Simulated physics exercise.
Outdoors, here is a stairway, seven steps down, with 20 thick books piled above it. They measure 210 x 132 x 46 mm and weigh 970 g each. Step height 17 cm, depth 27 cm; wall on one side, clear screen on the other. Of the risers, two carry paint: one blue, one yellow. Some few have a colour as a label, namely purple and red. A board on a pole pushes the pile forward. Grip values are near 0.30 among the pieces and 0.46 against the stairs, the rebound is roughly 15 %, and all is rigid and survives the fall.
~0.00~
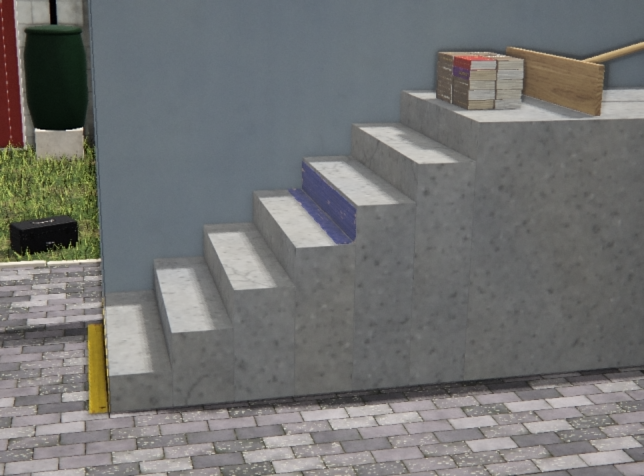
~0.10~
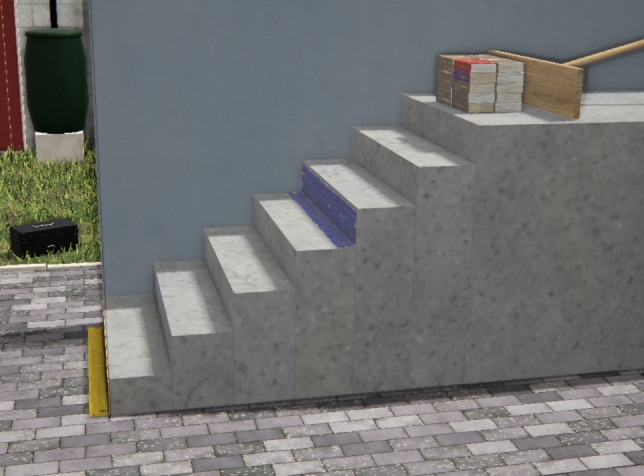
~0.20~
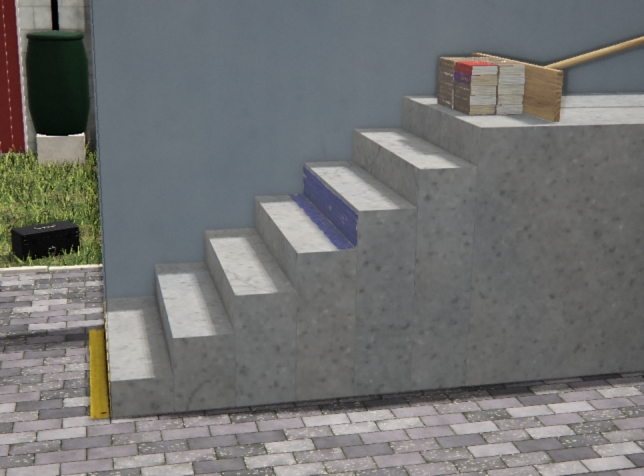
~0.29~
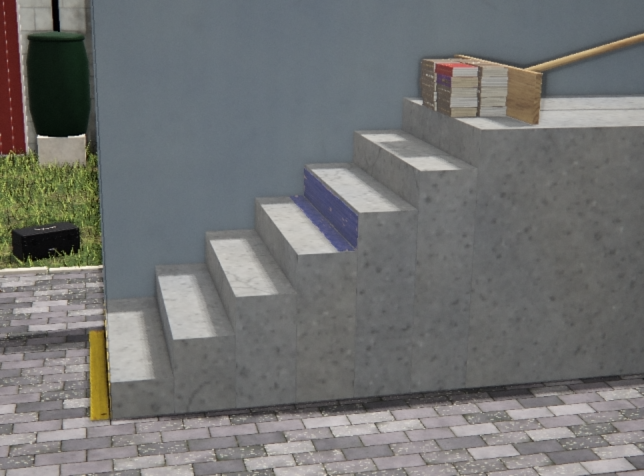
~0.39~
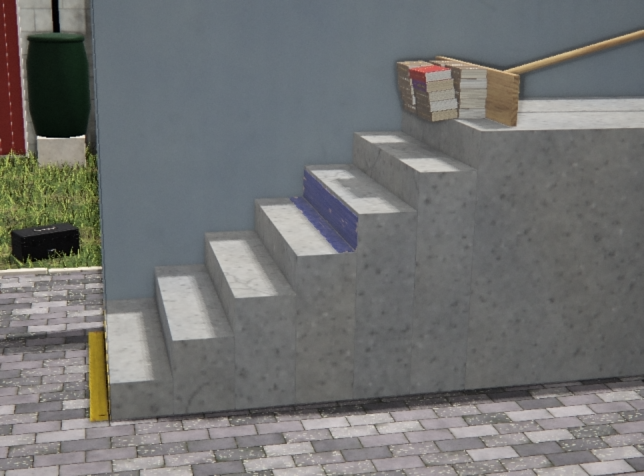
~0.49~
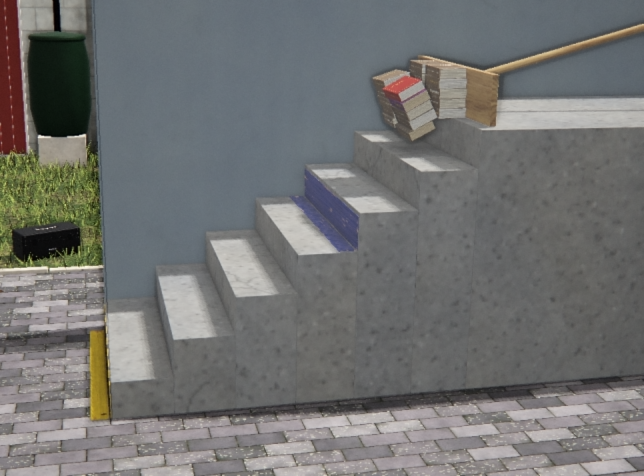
A stack of thick books at the top of a concrete stairway was pushed left by a wooden board on a pole, then slid past the edge and tilted down over the highest step.
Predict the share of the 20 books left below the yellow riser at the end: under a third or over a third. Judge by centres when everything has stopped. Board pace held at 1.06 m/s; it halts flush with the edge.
The share left below the yellow riser is fewer than one in three.
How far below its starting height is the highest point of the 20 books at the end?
About 31 cm lower.
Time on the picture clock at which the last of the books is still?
Rest time: Around 2.5 s.
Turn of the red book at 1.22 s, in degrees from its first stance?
Roughly 160°.
After 0.70 s, none of the 20 books below the yellow riser, 20 disturbed; purple book 43° from how it stood, 31 cm lower; red book 41° from how it stood, 32 cm lower.
After 1.22 s, none of the 20 books below the yellow riser, 20 disturbed; purple book upside down; red book upside down.
In the end (2.6 s), 2 of the 20 books below the yellow riser; red book upside down; purple book upside down. That is 10 per cent. From the last view, middles, red book near (133, 318), purple book near (237, 265).
